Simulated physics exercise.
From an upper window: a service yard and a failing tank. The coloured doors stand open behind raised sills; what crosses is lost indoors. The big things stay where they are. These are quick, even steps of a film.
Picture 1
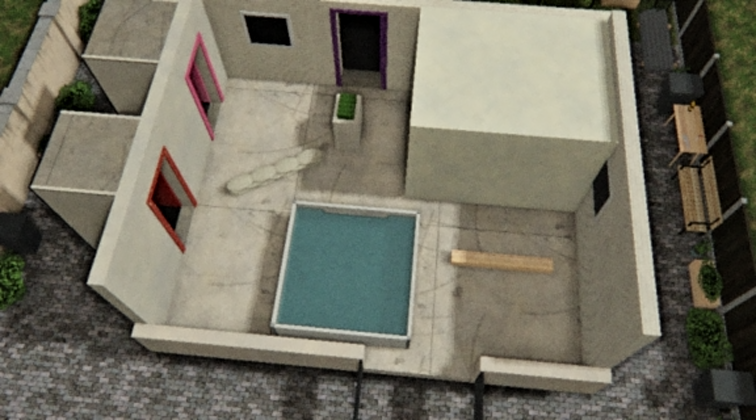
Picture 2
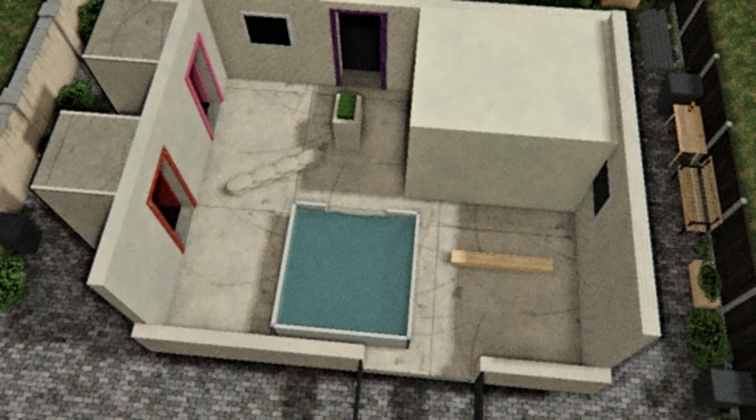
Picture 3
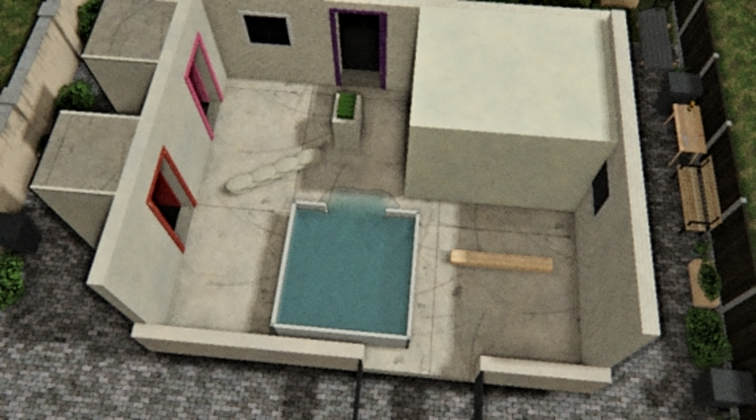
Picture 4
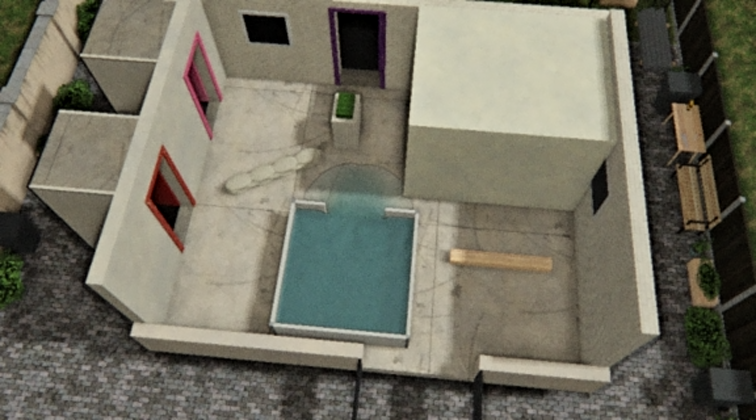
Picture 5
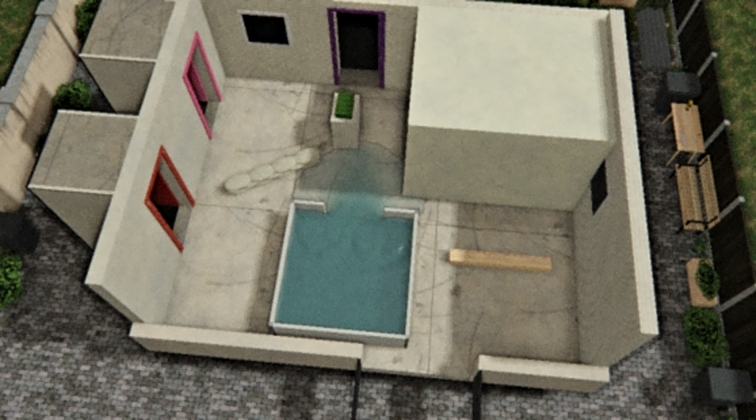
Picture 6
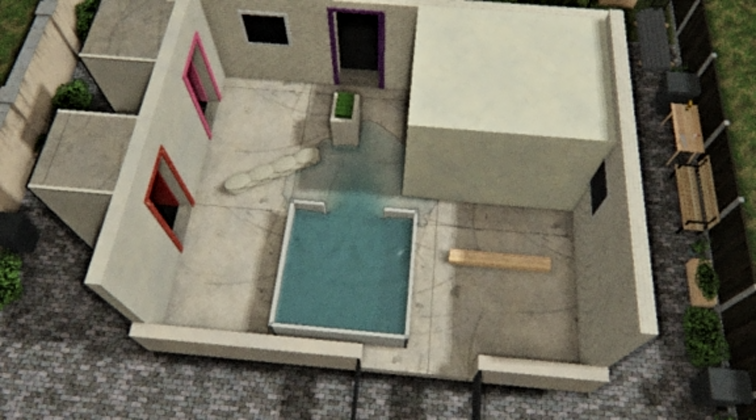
Water broke out through the far side of the tank in the walled yard and spread across the concrete in a thin sheet, reaching back toward the planter and the purple doorway.
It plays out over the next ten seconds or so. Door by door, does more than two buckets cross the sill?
The pink door takes more than that; the purple door stays under that; the red door stays under that.
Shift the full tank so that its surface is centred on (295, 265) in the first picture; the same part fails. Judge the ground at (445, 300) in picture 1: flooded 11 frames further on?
At that place: Dry.
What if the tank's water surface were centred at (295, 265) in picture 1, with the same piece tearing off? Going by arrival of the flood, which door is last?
The pink one.
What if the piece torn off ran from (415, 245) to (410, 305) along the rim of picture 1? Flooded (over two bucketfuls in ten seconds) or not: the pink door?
One by one: The pink one is under.
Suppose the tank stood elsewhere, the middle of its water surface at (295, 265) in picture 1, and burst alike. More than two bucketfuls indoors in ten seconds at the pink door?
My reading: The pink one passes that mark.
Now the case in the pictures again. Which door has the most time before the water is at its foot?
That is the red-painted one.
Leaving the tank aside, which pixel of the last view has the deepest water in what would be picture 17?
At about (399, 93).
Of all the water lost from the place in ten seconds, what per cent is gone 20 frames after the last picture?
Close to 5 %.
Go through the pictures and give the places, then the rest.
The first frame shows the tank at (349, 268) is whole and still.
In the second frame, water pours out on the tank's far side and has run to a hidden place.
In the third frame, water pours out on the tank's far side and has run to (333, 192).
In the fourth frame, water pours out on the tank's far side and has run to (381, 170).
In the fifth frame, water pours out on the tank's far side and has run to (360, 144).
In the sixth frame, water pours out on the tank's far side and has run to (371, 124).
A moment on, water covers 20 % of the floor; the pink door not reached, the purple door wet at the sill, nothing in, the red door not reached.
Next, water covers 35 % of the floor; the pink door not reached, the purple door wet at the sill, nothing in, the red door not reached.
Then, water covers 50 % of the floor; the pink door under two buckets in, the purple door under two buckets in, the red door wet at the sill, nothing in.
Later, water covers 70 % of the floor; the pink door far over two buckets in, the purple door under two buckets in, the red door wet at the sill, nothing in.
In the end, water covers 75 % of the floor; the pink door far over two buckets in, the purple door under two buckets in, the red door wet at the sill, nothing in.
